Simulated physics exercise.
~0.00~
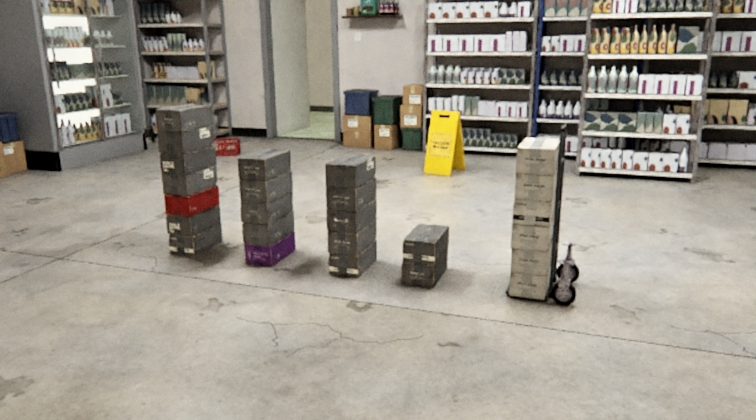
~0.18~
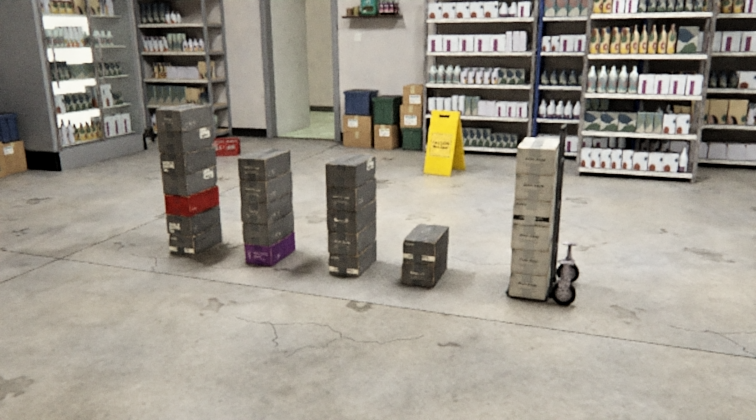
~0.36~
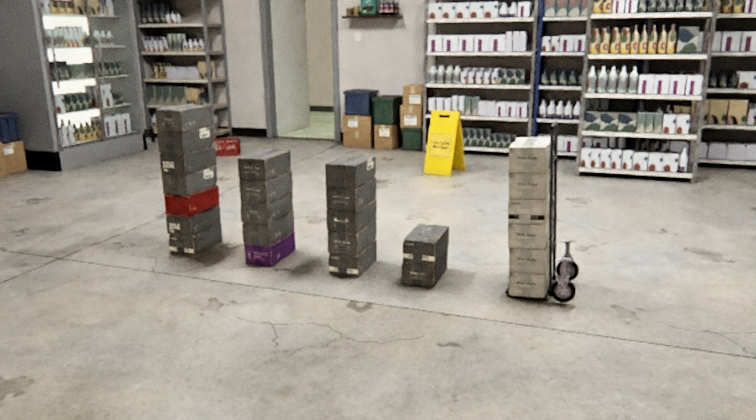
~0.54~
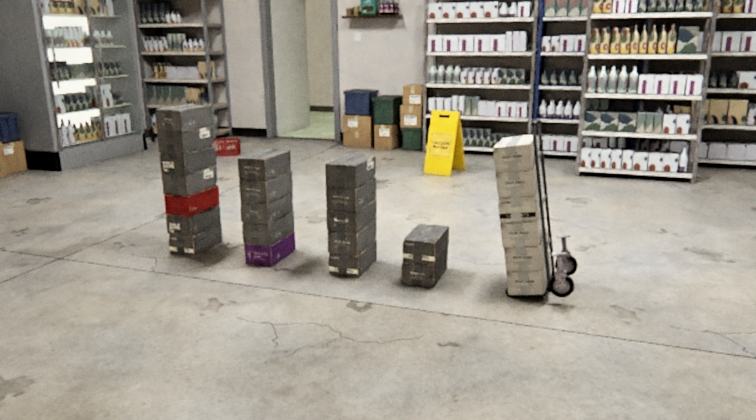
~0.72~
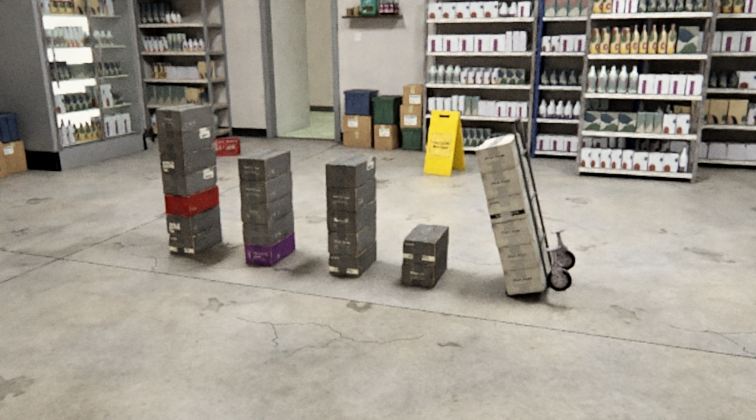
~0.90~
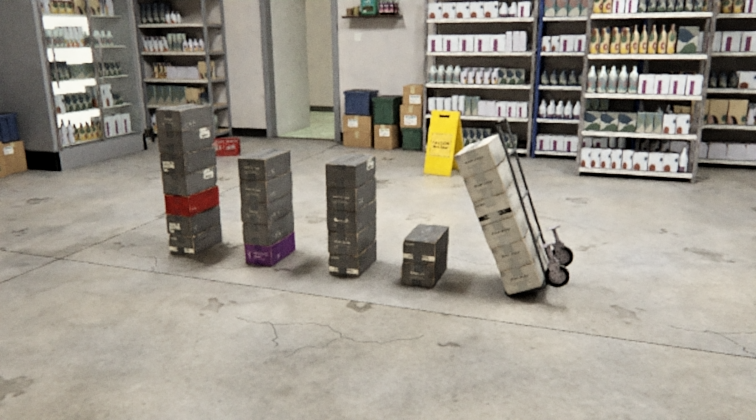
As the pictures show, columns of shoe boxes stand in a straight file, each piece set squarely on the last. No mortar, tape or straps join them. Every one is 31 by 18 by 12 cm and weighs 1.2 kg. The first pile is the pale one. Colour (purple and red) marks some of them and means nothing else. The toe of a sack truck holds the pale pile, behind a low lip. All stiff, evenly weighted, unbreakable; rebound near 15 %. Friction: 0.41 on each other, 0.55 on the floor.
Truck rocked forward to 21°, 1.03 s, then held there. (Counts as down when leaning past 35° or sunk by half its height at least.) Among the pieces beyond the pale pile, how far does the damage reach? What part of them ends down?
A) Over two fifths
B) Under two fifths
The answer is B.
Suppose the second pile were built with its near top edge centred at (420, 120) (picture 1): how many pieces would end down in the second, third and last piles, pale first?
Counts down - second: 6; third: 4; last: 7.
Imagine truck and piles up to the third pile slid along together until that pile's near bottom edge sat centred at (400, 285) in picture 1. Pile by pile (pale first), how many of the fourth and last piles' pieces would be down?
Then fourth pile 0 and last pile 0.
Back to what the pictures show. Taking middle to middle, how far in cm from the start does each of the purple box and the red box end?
Purple ends up some 0 cm away; red ends up some 0 cm away.
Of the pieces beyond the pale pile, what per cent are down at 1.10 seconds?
It's 0 percent at that point.
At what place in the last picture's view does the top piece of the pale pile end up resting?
It should be centred near (391, 261) in the final frame.
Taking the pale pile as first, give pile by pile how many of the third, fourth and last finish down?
By pile: Third 0, fourth 0, last 0.
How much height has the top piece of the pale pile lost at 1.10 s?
Roughly 10 cm lower.
Around 1.10 s, 6 of the pale pile down; none of the 19 other boxes down.
Around 1.34 s, 6 of the pale pile down; none of the 19 other boxes down, 2 disturbed.
Finally (2.1 s), 6 of the pale pile down; none of the 19 other boxes down, 5 disturbed; red box unmoved; purple box unmoved. That is 0 per cent. Seen by the last camera, middles, red box near (193, 200), purple box near (271, 247).
